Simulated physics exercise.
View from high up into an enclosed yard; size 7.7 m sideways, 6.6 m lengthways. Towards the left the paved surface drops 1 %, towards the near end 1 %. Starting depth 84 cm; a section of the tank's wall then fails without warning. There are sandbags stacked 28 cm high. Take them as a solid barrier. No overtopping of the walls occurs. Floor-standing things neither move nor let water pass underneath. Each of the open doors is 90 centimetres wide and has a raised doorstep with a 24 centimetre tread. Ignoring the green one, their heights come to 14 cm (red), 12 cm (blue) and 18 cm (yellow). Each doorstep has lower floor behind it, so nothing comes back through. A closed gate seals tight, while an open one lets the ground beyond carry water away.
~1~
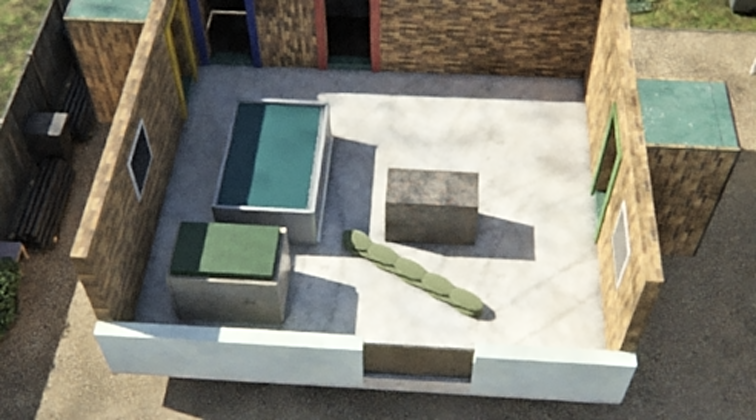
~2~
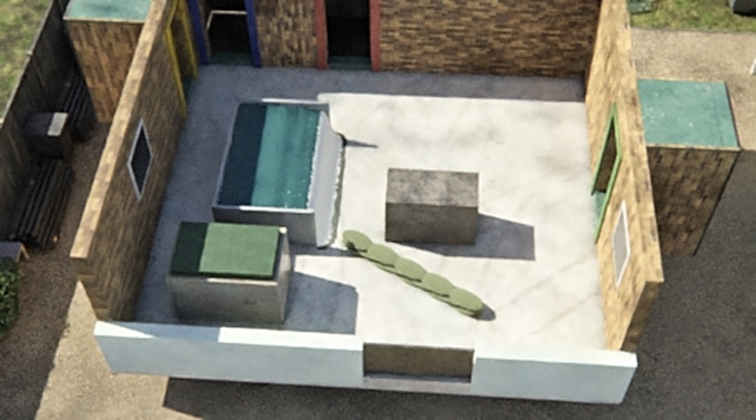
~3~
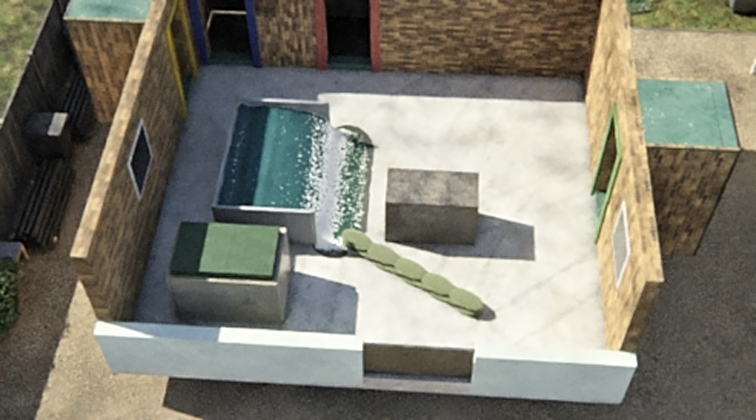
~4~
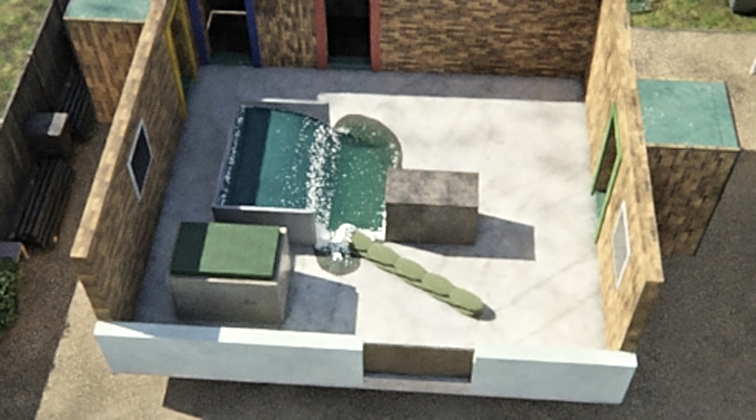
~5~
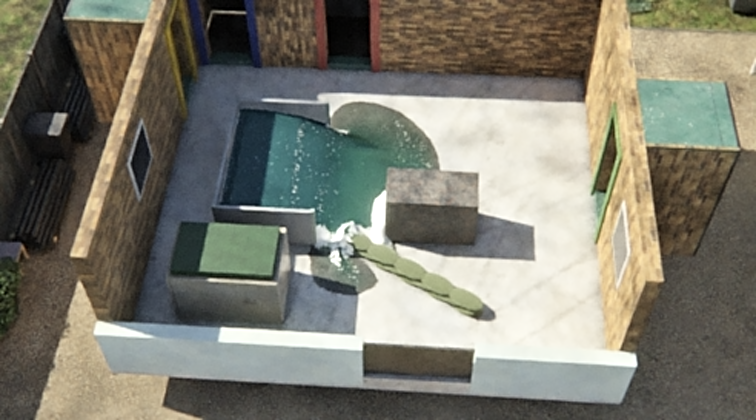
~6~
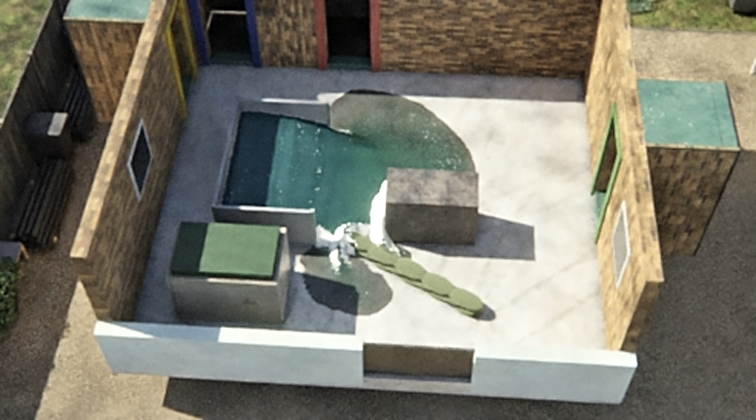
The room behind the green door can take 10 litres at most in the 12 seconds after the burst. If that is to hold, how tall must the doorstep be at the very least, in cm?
Close to 27 cm is just enough.
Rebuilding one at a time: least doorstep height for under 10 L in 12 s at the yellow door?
At yellow, roughly 9.5 cm.
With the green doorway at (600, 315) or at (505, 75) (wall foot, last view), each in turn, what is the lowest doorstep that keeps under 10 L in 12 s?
Around 12.5 and 21 cm respectively.
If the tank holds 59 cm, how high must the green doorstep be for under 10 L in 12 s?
17 cm.
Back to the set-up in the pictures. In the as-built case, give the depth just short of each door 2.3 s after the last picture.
Depth (cm): Red 1 / blue 0 / yellow 0 / green 19.
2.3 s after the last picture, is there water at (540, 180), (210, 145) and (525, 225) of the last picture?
First wet through, second bone-dry, third wet through.
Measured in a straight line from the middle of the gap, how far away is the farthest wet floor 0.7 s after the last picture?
Close to 5.0 metres, I'd say.
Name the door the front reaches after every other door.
Answer: Yellow.
Then, 0.7 s after the last picture water covers 45 % of the floor, deepest (52 cm) near (373, 227); 3 cm at the green door, 2 litres in over its 16 cm doorstep.
Then, 2.3 s after the last picture water covers 65 % of the floor, deepest (39 cm) near (532, 87); 19 cm at the green door, 72 litres in over its 16 cm doorstep.
Then, 11.3 s after the last picture water covers 95 % of the floor, deepest (18 cm) near (171, 178); 5 cm at the green door, 78 litres in over its 16 cm doorstep.
At the green door as built, the water peaked near 26 cm, 1.3 s after the last picture.
With a doorstep of 24 cm, 21 litres would have come in within the 12 s; with 33 cm, 2 litres. So under 10 litres takes about 27 cm.
